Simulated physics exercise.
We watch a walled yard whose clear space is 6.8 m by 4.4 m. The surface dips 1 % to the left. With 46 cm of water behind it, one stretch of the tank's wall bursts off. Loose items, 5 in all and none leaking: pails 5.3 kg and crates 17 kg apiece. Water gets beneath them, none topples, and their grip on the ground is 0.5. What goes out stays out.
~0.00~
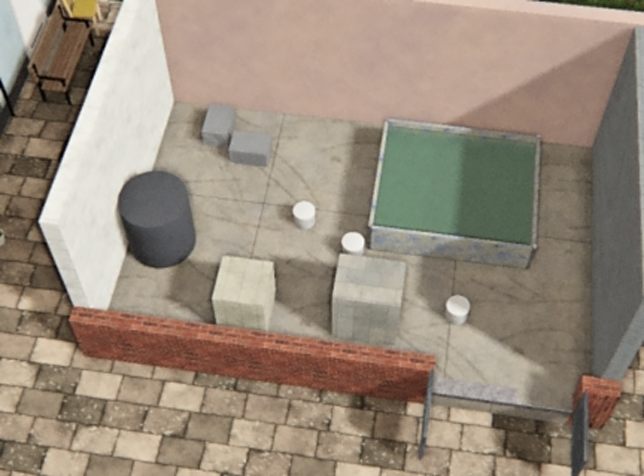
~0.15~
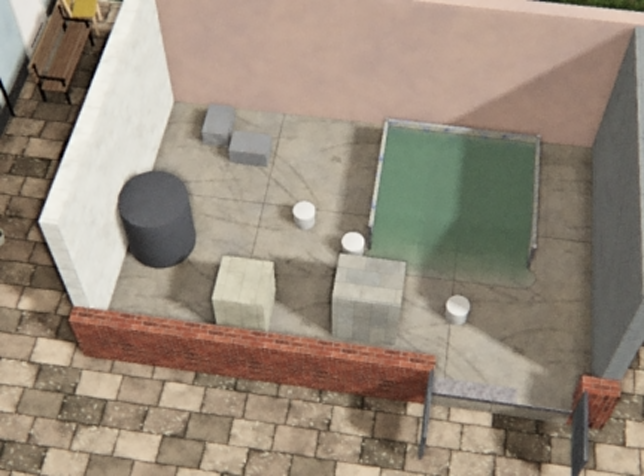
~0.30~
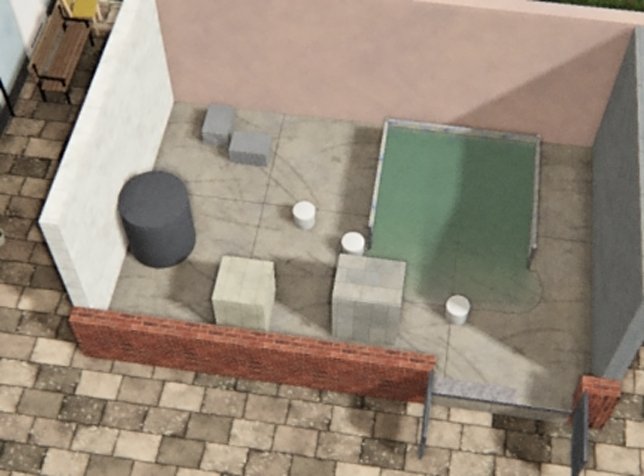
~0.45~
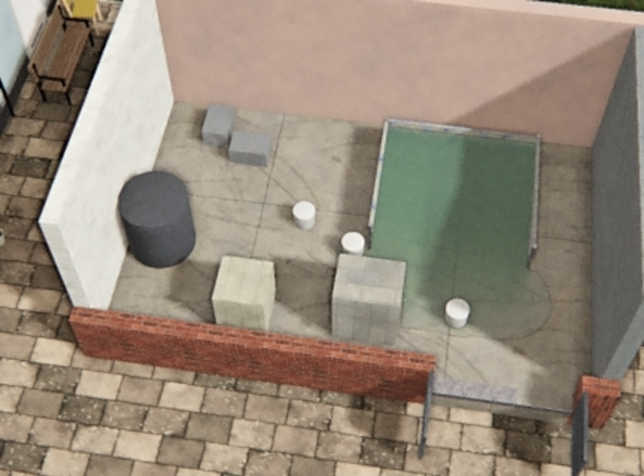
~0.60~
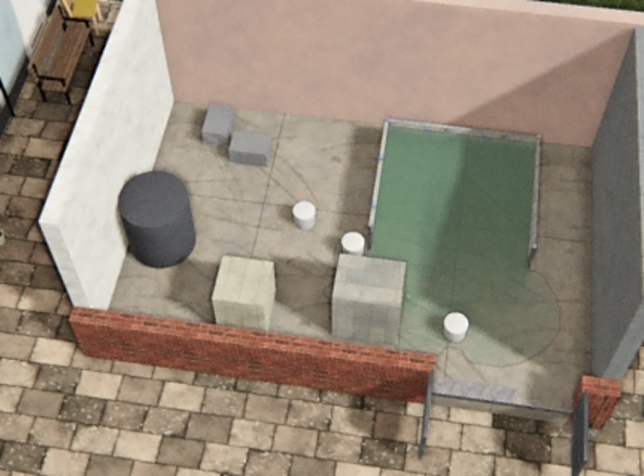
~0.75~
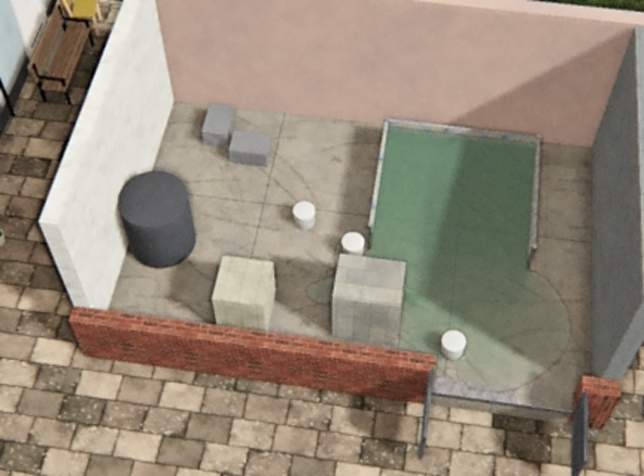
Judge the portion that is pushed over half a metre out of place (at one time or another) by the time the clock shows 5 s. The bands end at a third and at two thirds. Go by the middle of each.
It is less than a third.
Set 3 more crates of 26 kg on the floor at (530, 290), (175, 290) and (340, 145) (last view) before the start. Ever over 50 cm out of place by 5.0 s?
In turn: Past it, short of it, under.
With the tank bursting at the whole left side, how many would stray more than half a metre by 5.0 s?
In that case 3 of them.
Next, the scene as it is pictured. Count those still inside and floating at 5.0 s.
I count 0.
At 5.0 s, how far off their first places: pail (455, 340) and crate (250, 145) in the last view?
In turn: Gone out, 0 cm.
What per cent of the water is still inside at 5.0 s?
Some 60 per cent remains.
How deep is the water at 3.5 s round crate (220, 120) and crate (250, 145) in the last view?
About 0 and 1 cm.
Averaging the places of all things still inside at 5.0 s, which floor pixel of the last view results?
At about (280, 187).
After 1.1 s 1 of 5 are over 50 cm from their spots; 0 afloat.
After 2.2 s 1 of 5 are over 50 cm from their spots; 0 afloat.
After 3.5 s 1 of 5 are over 50 cm from their spots; 0 afloat.
After 5.0 s 1 of 5 are over 50 cm from their spots, and 1 have been at some point; 0 afloat.
